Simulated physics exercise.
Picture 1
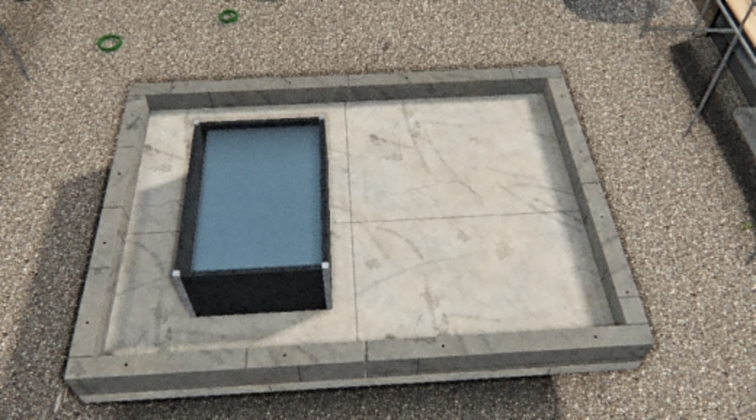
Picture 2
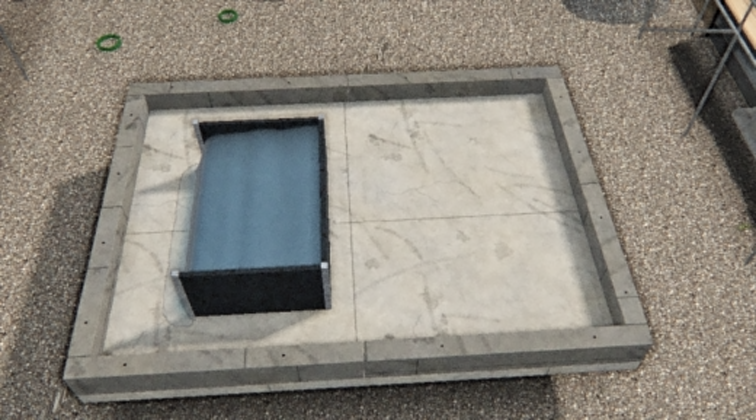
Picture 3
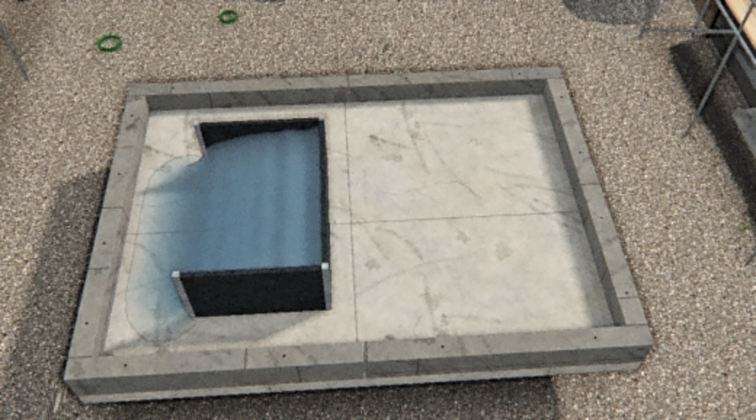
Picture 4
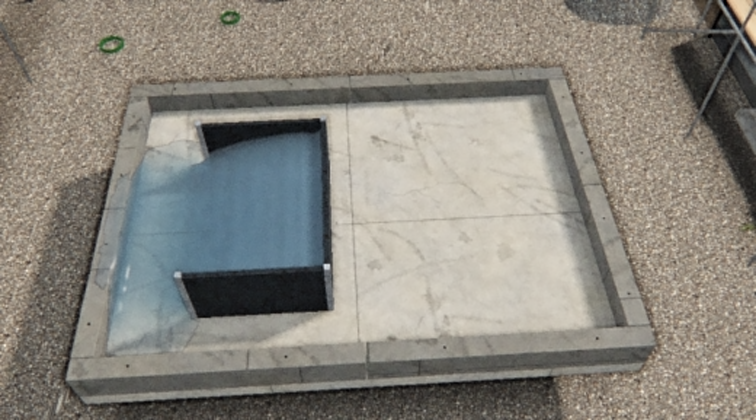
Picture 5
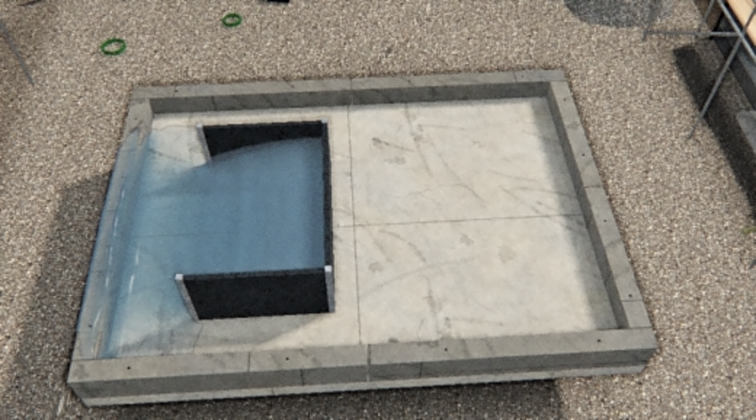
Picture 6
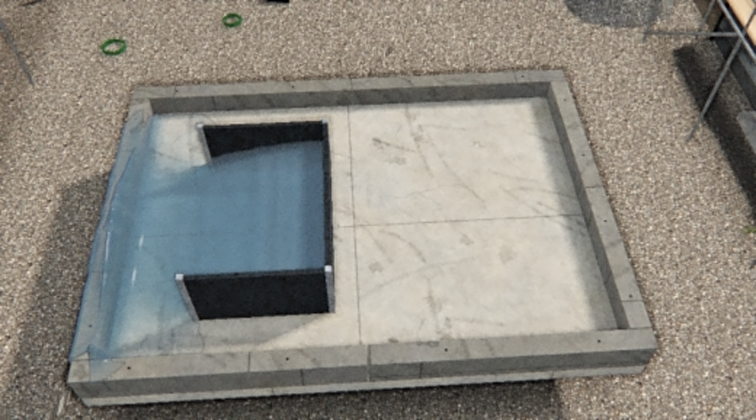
A dark tank's left side opens and blue water spreads left to the low wall.
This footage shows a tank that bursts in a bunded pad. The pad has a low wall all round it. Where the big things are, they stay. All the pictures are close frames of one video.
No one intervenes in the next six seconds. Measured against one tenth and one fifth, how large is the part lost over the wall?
The part lost over the wall is larger than one fifth.
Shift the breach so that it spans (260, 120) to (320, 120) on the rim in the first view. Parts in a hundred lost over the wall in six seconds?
About 6 %.
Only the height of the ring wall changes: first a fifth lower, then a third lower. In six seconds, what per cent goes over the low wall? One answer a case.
In turn 34 and 42 per cent.
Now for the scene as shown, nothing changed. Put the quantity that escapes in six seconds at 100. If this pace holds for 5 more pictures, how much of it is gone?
Close to 60 per cent.
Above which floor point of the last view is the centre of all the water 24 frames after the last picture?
The water's centre sits above (309, 220).
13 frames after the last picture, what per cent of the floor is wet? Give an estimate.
Share estimate: About 60 per cent.
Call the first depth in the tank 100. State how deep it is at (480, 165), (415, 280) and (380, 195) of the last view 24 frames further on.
I'd put them at close to 4 per cent, then 2 per cent, then 2 per cent.
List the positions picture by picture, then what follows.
The first frame shows still water in the water tank at (257, 194).
In the second frame, the front is at (188, 322), out from the gap at (200, 224).
In the third frame, water pours out at (201, 226) and has run to (159, 334).
In the fourth frame, water pours out at (203, 228) and has run to (109, 348).
In the fifth frame, the front is at (152, 132), out from the gap at (205, 231).
In the sixth frame, water pours out at (205, 231) and has run to (155, 117).
A moment on, water covers 20 % of the floor; the low wall has let 7 % over.
Next, water covers 25 % of the floor; the low wall has let 14 % over.
Then, water covers 55 % of the floor; the low wall has let 21 % over.
Later, water covers 75 % of the floor; the low wall has let 22 % over.
In the end, water covers 80 % of the floor; the low wall has let 22 % over.
